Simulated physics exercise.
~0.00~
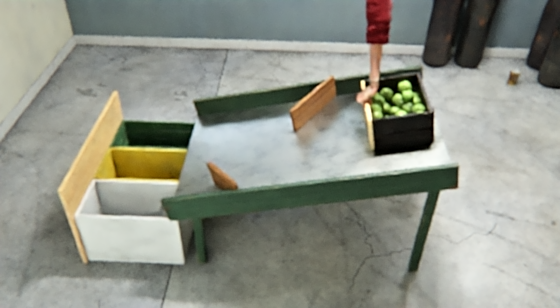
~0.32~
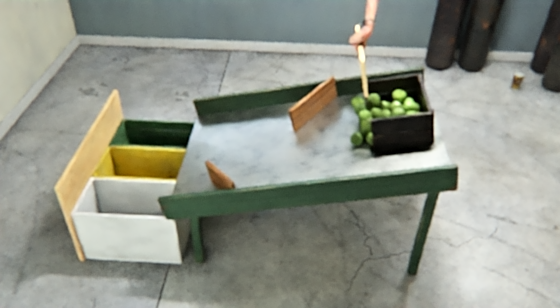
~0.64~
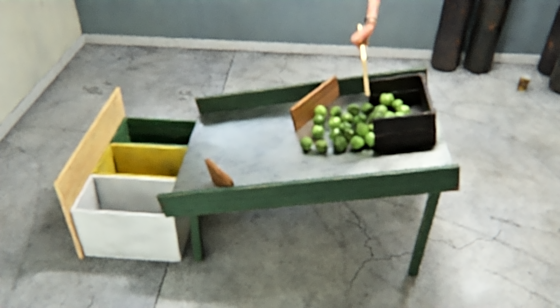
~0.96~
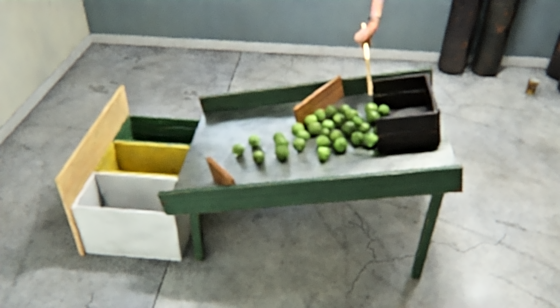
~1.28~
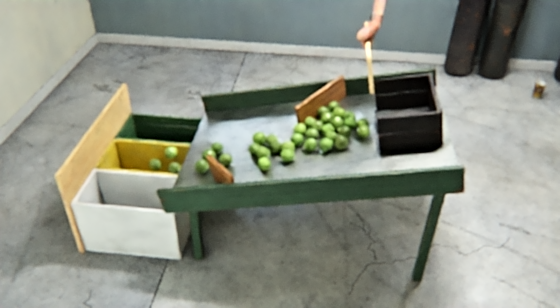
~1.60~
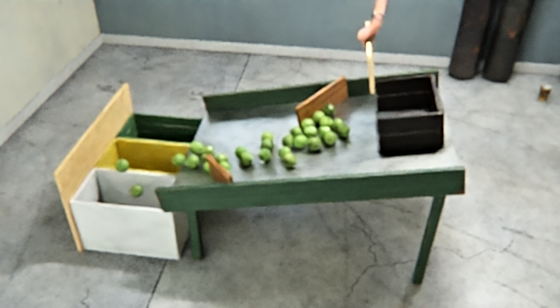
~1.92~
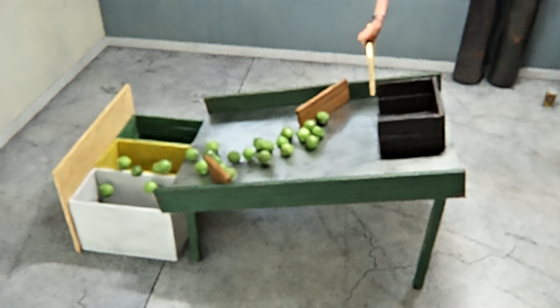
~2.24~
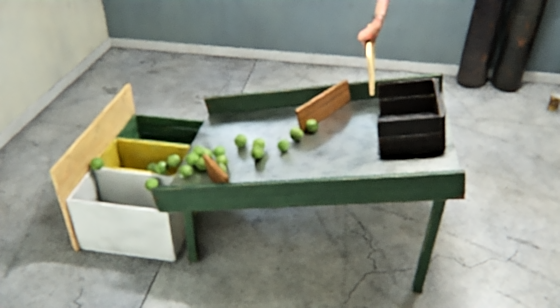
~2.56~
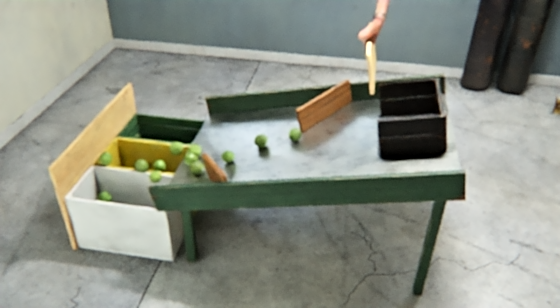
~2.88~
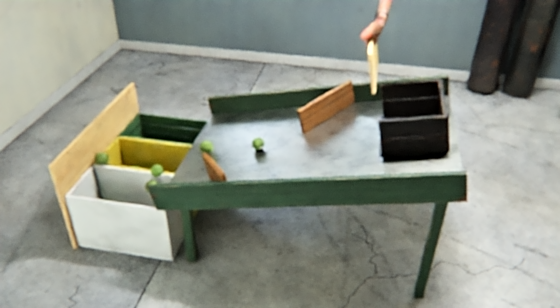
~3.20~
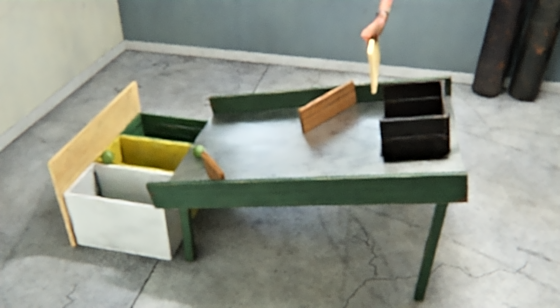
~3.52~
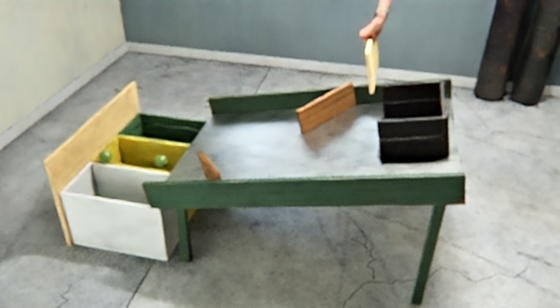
A hand lifts a gate and green apples roll left down a table into bins.
